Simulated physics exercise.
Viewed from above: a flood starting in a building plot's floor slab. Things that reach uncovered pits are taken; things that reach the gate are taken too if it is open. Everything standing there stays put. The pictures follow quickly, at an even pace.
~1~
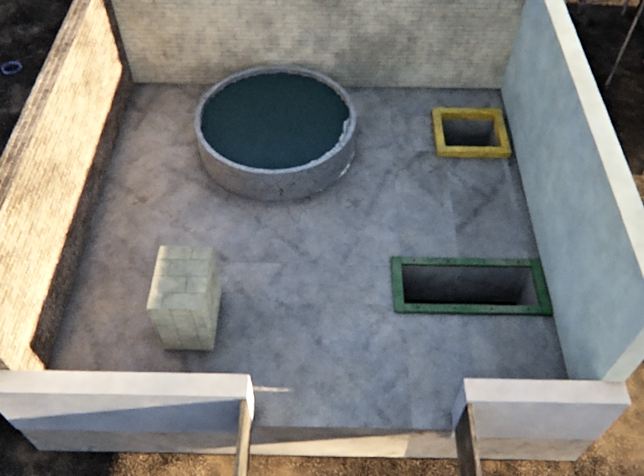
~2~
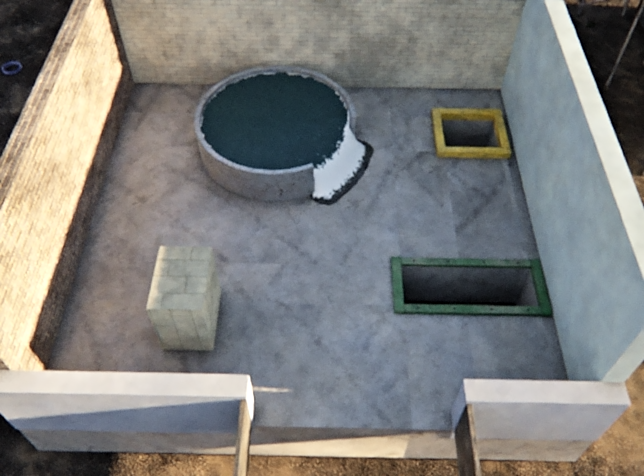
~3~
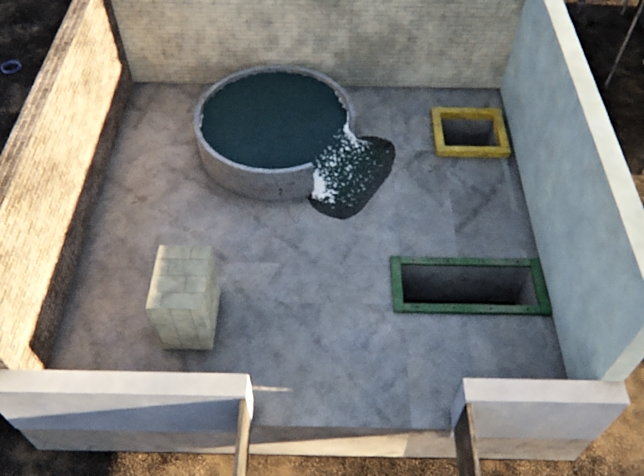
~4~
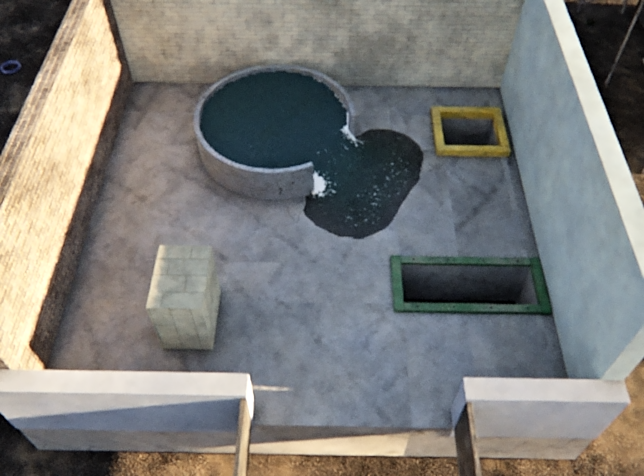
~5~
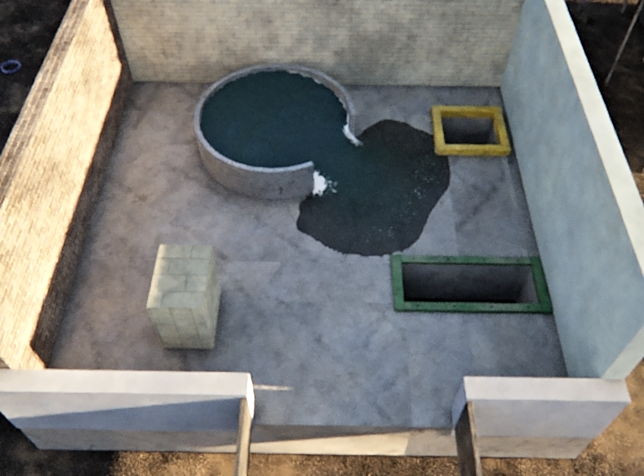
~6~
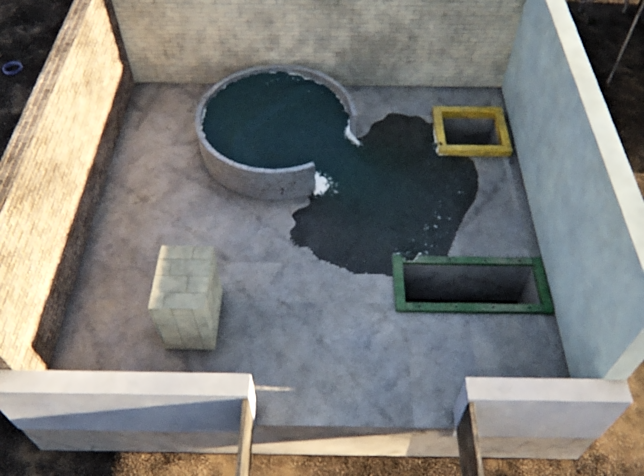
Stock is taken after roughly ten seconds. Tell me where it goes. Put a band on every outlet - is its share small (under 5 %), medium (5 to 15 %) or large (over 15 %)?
In the end, the gate has a medium share, the green pit has a large share, the yellow pit has a small share.
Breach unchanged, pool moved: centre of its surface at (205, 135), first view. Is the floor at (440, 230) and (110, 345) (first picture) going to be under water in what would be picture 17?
Result, points in order: Inundated; unwetted.
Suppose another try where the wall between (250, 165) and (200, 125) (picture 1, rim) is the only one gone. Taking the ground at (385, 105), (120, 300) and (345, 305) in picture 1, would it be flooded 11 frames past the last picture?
In the order asked: Out of reach, sodden, out of reach.
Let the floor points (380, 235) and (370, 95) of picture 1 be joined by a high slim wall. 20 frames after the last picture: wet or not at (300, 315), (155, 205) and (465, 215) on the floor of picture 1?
The first location is soaked through, the second is not reached, and the third is not reached.
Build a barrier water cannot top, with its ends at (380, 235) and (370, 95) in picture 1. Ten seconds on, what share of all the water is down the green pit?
Roughly 0 per cent ends up in the green pit.
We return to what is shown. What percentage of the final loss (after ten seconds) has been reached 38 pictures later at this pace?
Around 75 percent.
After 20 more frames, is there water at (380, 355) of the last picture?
Submerged.
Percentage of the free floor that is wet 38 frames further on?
Roughly 35 per cent.
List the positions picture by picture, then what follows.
The first frame shows still water in the round pool at (276, 119).
In the second frame, water pours out at (340, 162) and has run to (366, 146).
In the third frame, the front is at (385, 146), out from the gap at (340, 163).
In the fourth frame, the front is at (413, 149), out from the gap at (339, 163).
In the fifth frame, the front is at (392, 246), out from the gap at (340, 162).
In the sixth frame, water pours out at (341, 162) and has run to (439, 255).
A moment on, water covers 25 % of the floor; the gate 0 %, the green pit 2 %, the yellow pit 0 %.
Next, water covers 30 % of the floor; the gate 0 %, the green pit 9 %, the yellow pit 0 %.
Then, water covers 35 % of the floor; the gate 2 %, the green pit 20 %, the yellow pit 1 %.
Later, water covers 35 % of the floor; the gate 5 %, the green pit 33 %, the yellow pit 1 %.
In the end, water covers 45 % of the floor; the gate 8 %, the green pit 43 %, the yellow pit 1 %.
